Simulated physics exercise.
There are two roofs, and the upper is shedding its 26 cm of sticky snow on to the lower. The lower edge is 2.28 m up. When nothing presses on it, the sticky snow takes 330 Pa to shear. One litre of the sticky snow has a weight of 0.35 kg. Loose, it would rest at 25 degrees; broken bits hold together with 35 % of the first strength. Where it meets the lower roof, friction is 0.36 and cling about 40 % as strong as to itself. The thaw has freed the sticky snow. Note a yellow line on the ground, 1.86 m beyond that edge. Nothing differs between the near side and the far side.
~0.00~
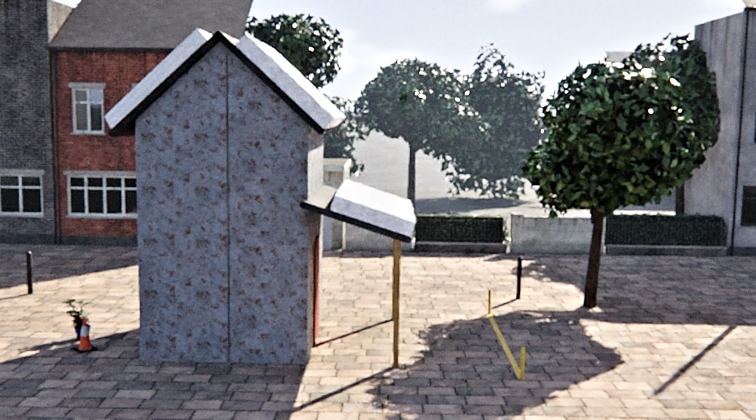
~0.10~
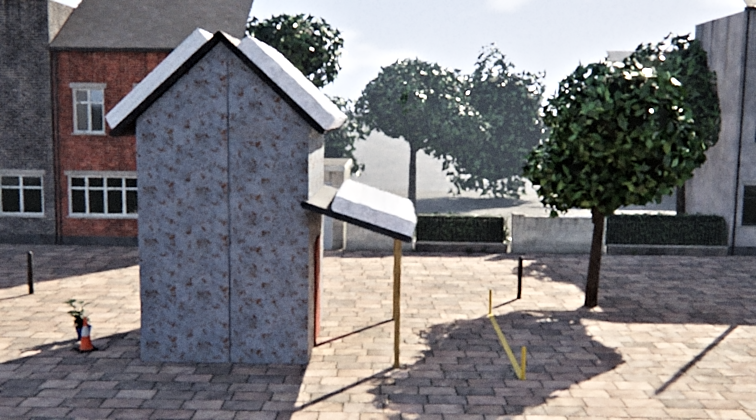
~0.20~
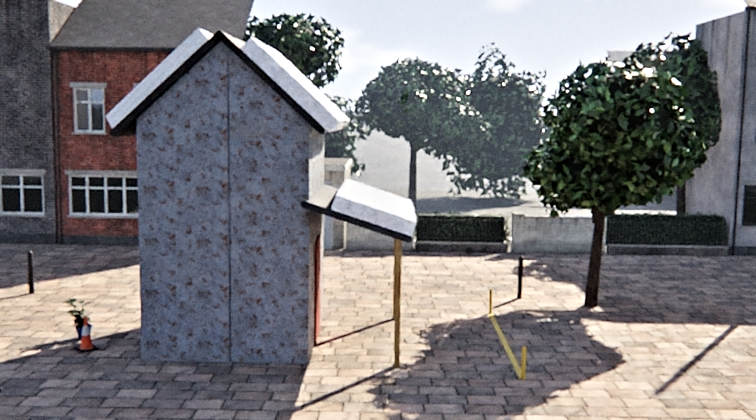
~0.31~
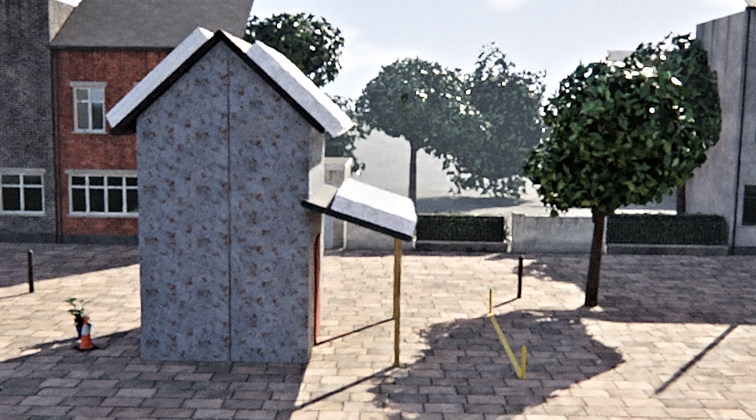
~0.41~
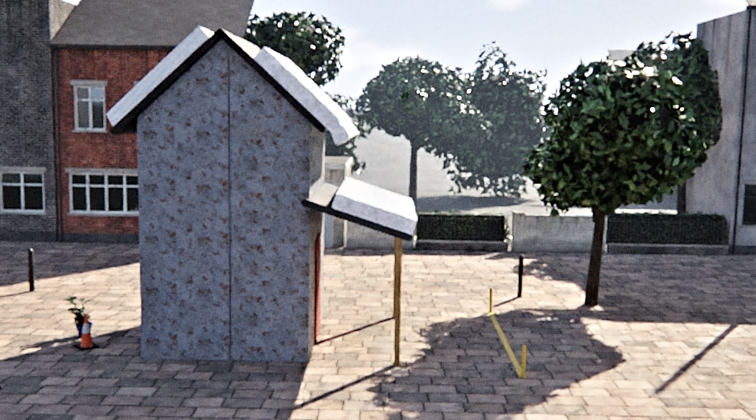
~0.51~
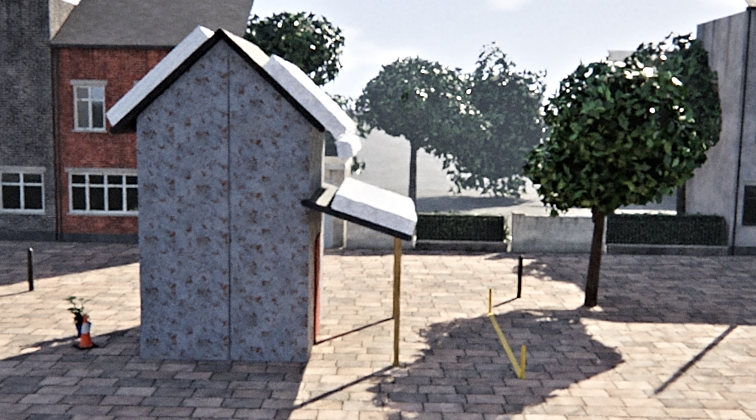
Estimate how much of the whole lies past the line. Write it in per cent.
37 %.
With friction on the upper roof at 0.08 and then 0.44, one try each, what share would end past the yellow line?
Respectively near 40 % and near 35 %.
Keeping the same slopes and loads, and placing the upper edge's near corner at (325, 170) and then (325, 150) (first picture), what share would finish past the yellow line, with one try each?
The first try gives about 25 % and the second about 30 %.
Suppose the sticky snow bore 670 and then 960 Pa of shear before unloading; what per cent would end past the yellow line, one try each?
Expect about 30 in a hundred, then about 25 in a hundred.
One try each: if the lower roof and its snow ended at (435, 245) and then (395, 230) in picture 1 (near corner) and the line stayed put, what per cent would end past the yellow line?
Respectively 40 % and 35 %.
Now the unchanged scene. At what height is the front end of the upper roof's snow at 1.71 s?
0.4 m or thereabouts.
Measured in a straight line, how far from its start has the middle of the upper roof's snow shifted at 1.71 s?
Roughly 4.8 m.
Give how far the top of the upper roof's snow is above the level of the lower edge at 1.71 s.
About 0.7 m.
By 1.06 s, none is below the lower edge and 0 % is past the line.
By 1.71 s, 63 % is below the lower edge and 7 % is past the line.
By 2.35 s, 68 % is below the lower edge and 37 % is past the line.
By 3.00 s, 69 % is below the lower edge and 37 % is past the line.
By 3.10 s, at the end, 69 % is below the lower edge and 37 % is past the line.
